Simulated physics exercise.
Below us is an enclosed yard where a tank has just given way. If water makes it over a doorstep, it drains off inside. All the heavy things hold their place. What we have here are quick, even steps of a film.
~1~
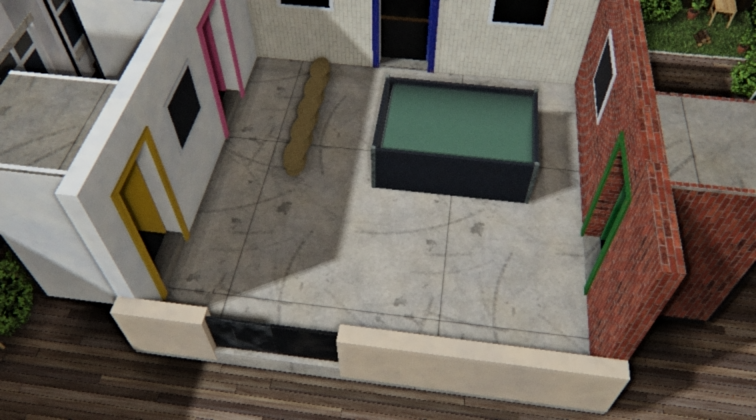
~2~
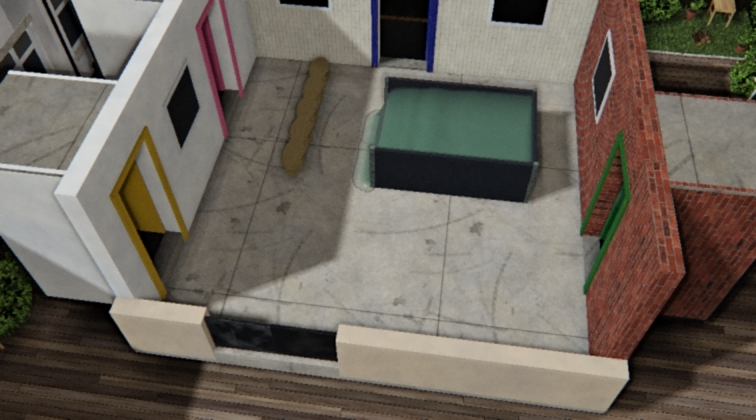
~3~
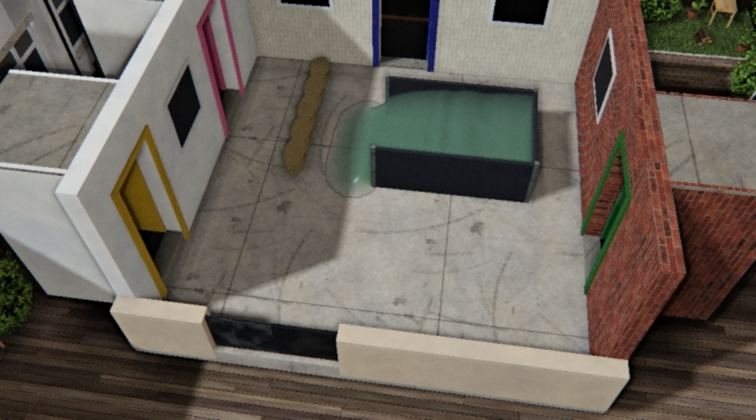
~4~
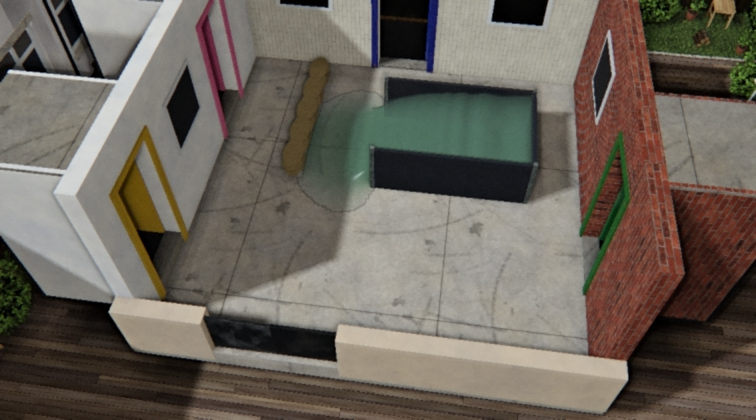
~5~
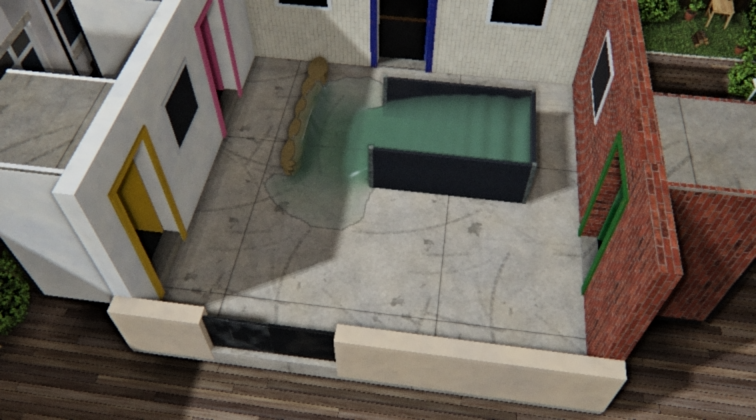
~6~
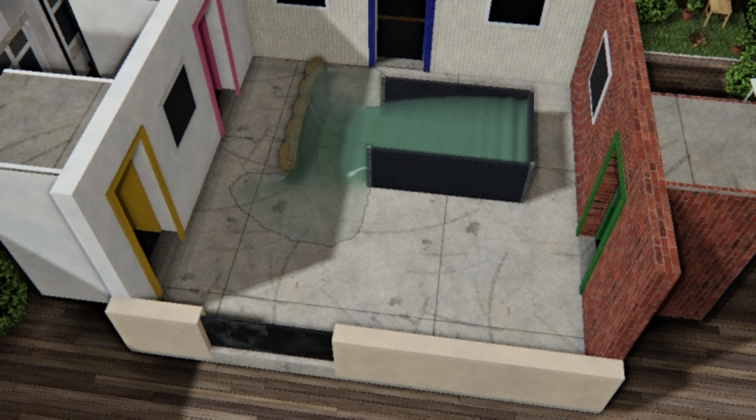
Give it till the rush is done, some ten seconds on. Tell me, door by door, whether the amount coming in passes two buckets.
One by one: Blue door: Over the cap; yellow door: Within the cap; green door: Over the cap; pink door: Within the cap.
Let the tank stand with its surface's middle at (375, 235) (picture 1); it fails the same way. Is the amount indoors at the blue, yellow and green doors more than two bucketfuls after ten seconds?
One by one: Blue keeps below it; yellow takes more; green holds.
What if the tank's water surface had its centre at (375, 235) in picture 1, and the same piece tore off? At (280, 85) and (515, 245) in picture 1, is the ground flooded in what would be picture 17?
Spot one ends up sodden, spot two left untouched.
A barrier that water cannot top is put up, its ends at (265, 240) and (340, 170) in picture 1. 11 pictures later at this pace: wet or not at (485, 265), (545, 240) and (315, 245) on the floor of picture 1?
In order: Untouched, untouched, soaked.
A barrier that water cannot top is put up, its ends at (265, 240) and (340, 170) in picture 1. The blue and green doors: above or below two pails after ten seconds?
Note: Blue door crosses the line; green door crosses the line.
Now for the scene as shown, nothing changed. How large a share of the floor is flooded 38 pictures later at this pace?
That works out to some 90 in a hundred.
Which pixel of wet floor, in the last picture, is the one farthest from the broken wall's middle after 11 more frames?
The front should reach about (149, 326).
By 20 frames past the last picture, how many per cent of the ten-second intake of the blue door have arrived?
Near 50 per cent, give or take.
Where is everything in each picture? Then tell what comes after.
The first frame shows still water in the water tank at (457, 122).
In the second frame, the front is at a hidden place, out from the gap at (382, 138).
In the third frame, water pours out at (382, 139) and has run to (358, 107).
In the fourth frame, the front is at (323, 107), out from the gap at (381, 141).
In the fifth frame, water pours out at (380, 141) and has run to (272, 190).
In the sixth frame, water pours out at (378, 141) and has run to (236, 189).
A moment on, water covers 35 % of the floor; the blue door wet at the sill, nothing in, the yellow door wet at the sill, nothing in, the green door not reached, the pink door not reached.
Next, water covers 55 % of the floor; the blue door under two buckets in, the yellow door wet at the sill, nothing in, the green door not reached, the pink door wet at the sill, nothing in.
Then, water covers 70 % of the floor; the blue door over two buckets in, the yellow door under two buckets in, the green door not reached, the pink door wet at the sill, nothing in.
Later, water covers 90 % of the floor; the blue door far over two buckets in, the yellow door under two buckets in, the green door under two buckets in, the pink door wet at the sill, nothing in.
In the end, water covers 95 % of the floor; the blue door far over two buckets in, the yellow door under two buckets in, the green door over two buckets in, the pink door wet at the sill, nothing in.
